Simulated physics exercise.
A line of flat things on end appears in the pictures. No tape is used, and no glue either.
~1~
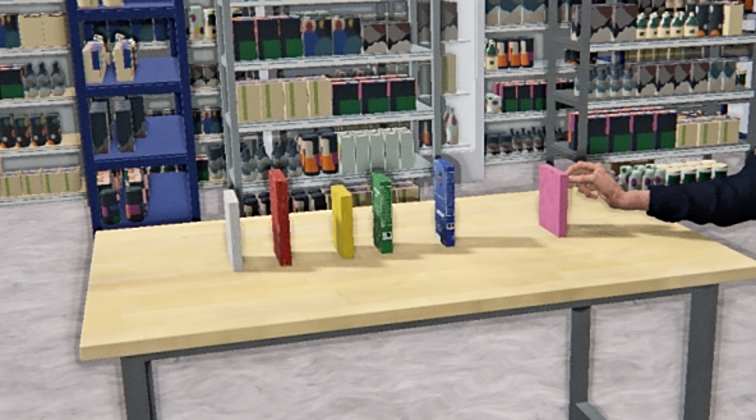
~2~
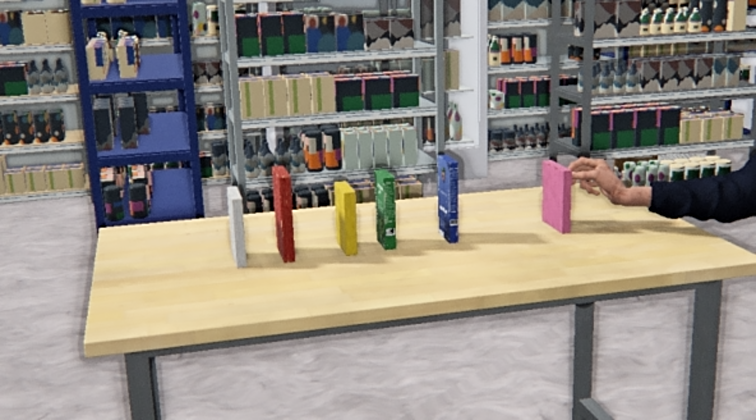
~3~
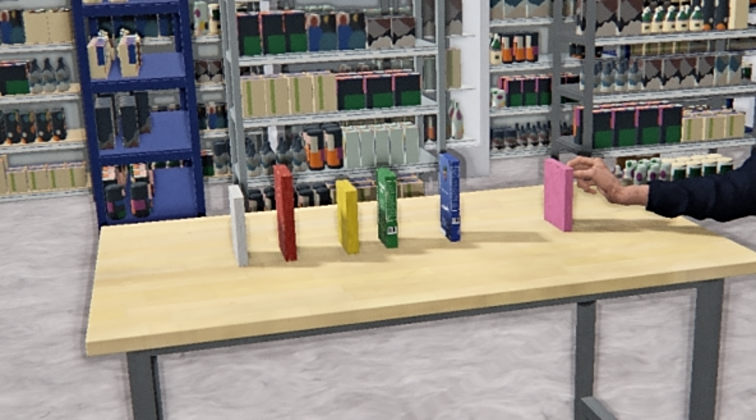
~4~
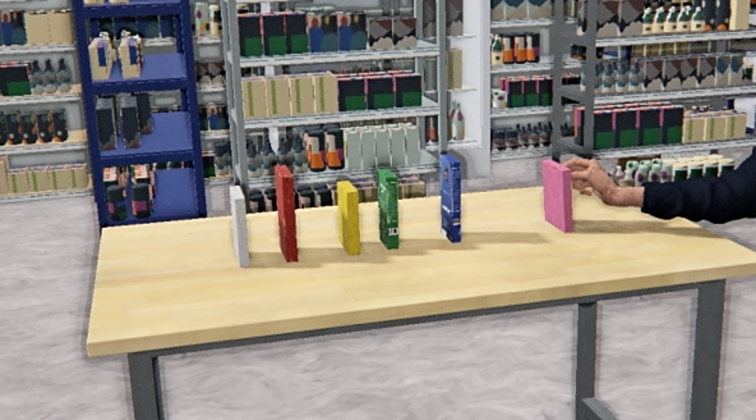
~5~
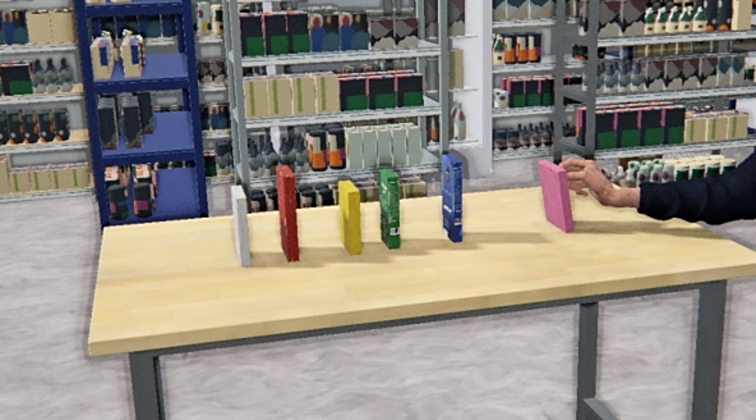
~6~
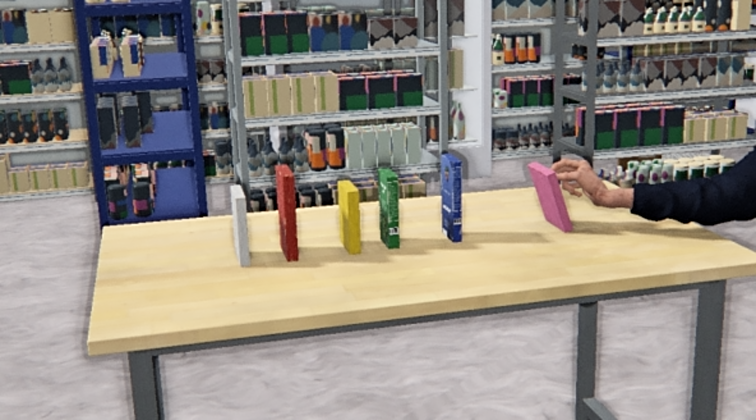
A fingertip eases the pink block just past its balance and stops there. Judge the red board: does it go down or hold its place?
It holds its place.
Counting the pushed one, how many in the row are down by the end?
All told, the number is 1.
Then, 0.10 s past the last view, pink block 39° over.
Then, 0.20 s past the last view, pink block 88° over.
Finally, all 4 still in place. Final places as the last picture's camera would see them, red board near (287, 213).
